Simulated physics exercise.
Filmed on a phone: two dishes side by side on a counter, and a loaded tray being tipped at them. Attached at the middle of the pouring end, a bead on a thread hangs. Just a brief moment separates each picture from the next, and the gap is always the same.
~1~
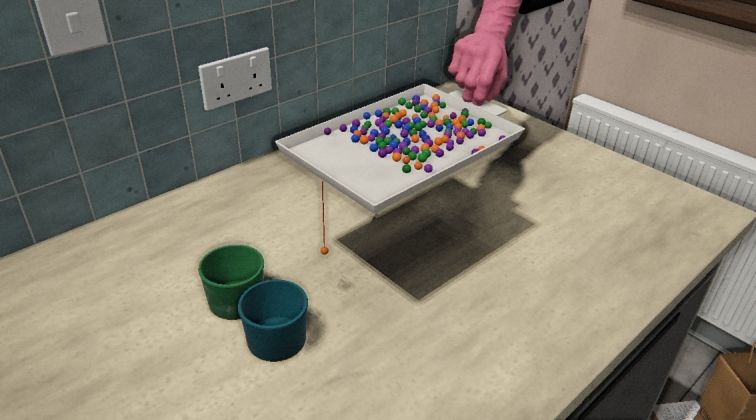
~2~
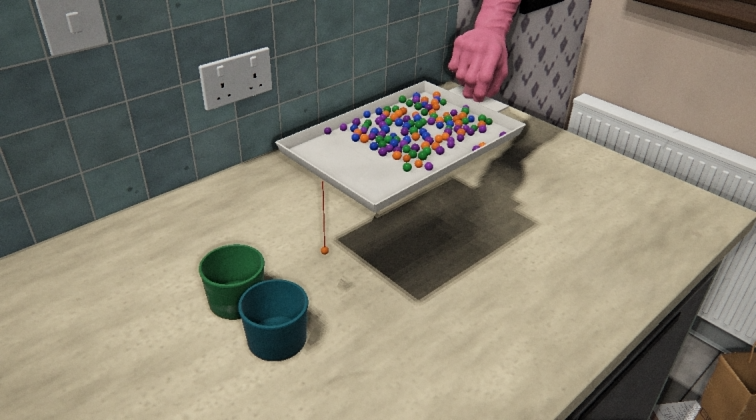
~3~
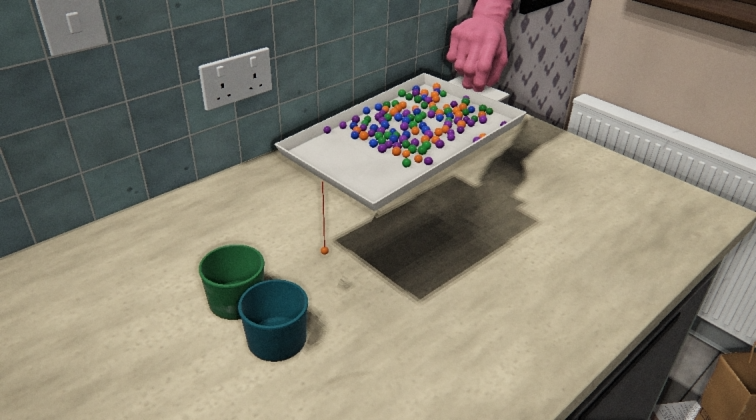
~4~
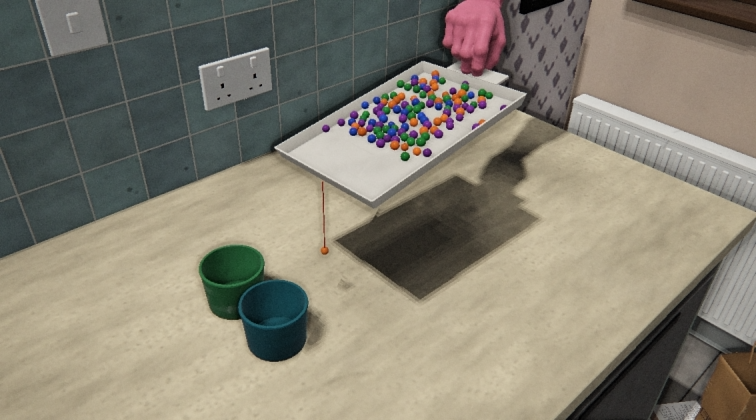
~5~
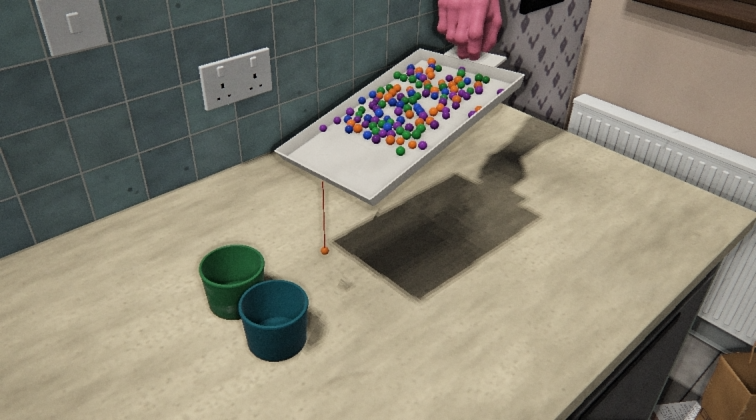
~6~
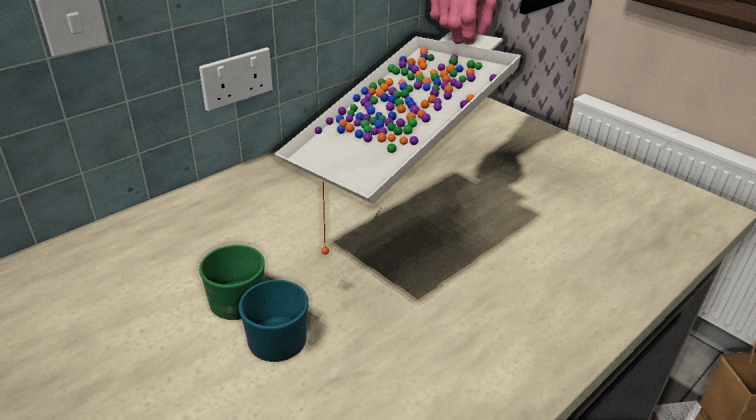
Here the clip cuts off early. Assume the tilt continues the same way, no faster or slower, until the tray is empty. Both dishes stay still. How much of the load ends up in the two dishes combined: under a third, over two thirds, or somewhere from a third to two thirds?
Combined, the dishes end up with under a third.
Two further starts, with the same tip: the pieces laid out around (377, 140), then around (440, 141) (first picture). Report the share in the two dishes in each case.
Near 0 and 10 percent respectively.
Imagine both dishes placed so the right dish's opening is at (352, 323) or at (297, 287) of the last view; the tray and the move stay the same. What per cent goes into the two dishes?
Near 0 % and 30 %.
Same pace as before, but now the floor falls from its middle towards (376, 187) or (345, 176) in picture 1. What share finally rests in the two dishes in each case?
Lab note: Try one about 10 %, try two 10 %.
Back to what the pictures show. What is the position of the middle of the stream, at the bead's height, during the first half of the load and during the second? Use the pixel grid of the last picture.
First around (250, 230), afterwards around (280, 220).
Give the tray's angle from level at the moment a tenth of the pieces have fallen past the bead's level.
At some 65 degrees.
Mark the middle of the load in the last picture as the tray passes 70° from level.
The middle of the pieces sits at roughly (276, 201).
Shortly afterwards, tray tipped steeply; near a third on the tray; only a few in the right dish; a little in the left dish; near a quarter outside both; near a third in the air.
Next, tray tipped past a quarter turn; only a few in the right dish; a little in the left dish; the bulk outside both; only a few in the air.
Some moments later, tray tipped past a quarter turn; only a few in the right dish; a little in the left dish; the bulk outside both.
In the end, tray tipped past a quarter turn; only a few in the right dish; a little in the left dish; the bulk outside both.
